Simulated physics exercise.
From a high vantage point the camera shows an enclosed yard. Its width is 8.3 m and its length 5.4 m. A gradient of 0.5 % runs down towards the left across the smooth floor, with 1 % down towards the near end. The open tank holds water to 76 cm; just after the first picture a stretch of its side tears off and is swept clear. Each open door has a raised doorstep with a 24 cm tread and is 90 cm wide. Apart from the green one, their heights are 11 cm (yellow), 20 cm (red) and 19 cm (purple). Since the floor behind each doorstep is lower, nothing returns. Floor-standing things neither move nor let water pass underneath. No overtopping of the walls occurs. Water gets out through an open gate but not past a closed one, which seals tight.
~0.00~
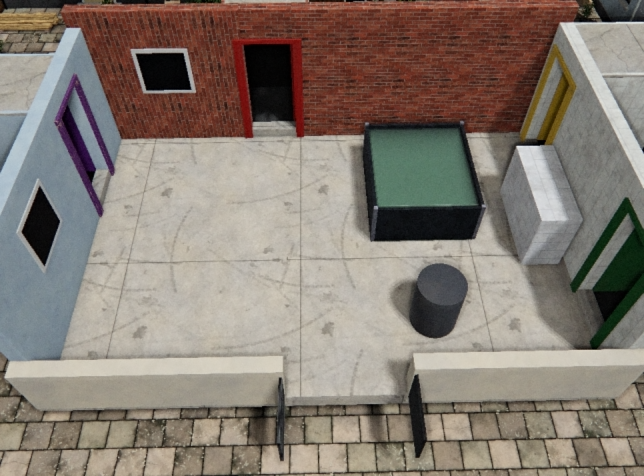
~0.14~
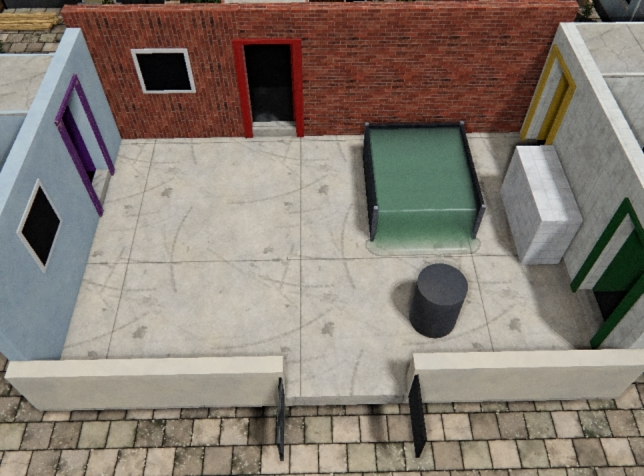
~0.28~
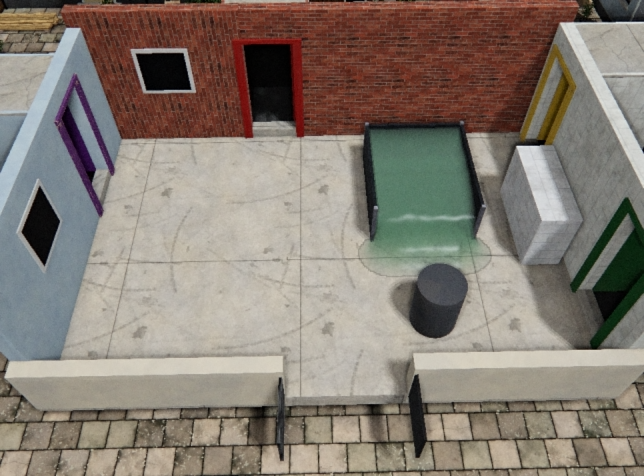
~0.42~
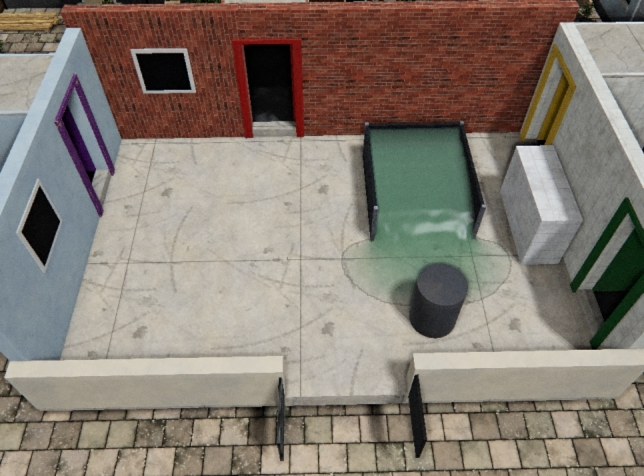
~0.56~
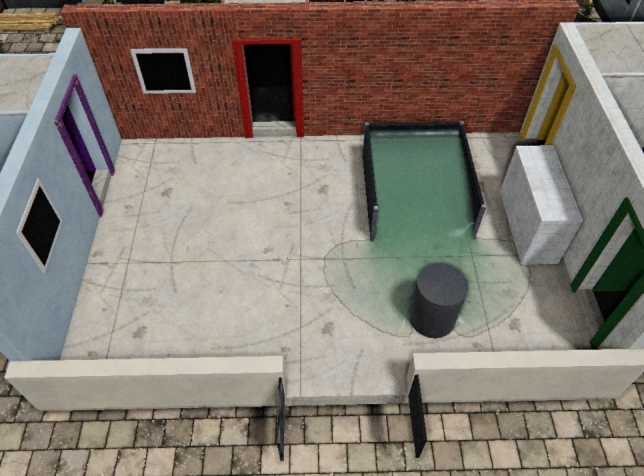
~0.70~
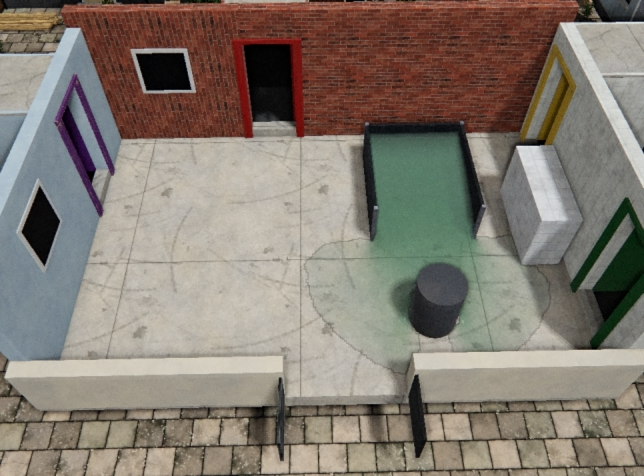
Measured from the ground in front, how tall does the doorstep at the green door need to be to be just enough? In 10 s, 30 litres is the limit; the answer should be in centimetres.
It needs to be about 23 cm tall.
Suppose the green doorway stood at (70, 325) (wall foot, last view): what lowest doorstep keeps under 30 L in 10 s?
About 11.5 cm.
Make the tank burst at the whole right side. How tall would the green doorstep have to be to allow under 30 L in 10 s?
Some 8.5 cm.
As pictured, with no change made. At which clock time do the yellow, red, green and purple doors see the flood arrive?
For yellow it's 3.4 s, for red 8.5 s, for green 1.0 s, and for purple 4.5 s.
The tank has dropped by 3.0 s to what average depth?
Roughly 14 cm.
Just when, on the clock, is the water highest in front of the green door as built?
Peak time: Around 2.8 s.
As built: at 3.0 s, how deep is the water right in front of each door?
Depths in cm: Yellow 0, red 0, green 26, purple 0.
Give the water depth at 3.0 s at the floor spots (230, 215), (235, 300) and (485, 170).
0, 2 and 0 cm, respectively.
After 1.4 s water covers 30 % of the floor, deepest (48 cm) near (424, 296); 4 cm at the green door, 0 litres in over its 12 cm doorstep.
After 3.0 s water covers 40 % of the floor, deepest (28 cm) near (544, 376); 26 cm at the green door, 81 litres in over its 12 cm doorstep.
After 10.0 s water covers 90 % of the floor, deepest (11 cm) near (53, 387); 4 cm at the green door, 146 litres in over its 12 cm doorstep.
At the green door as built, the water arrived by 1.0 s and peaked near 27 cm at 2.8 s.
Run again over the same 10 s with other heights there, 63 litres in over 18.5 cm, 20 litres over 25 cm. The limit of 30 litres is kept from about 23 cm up.
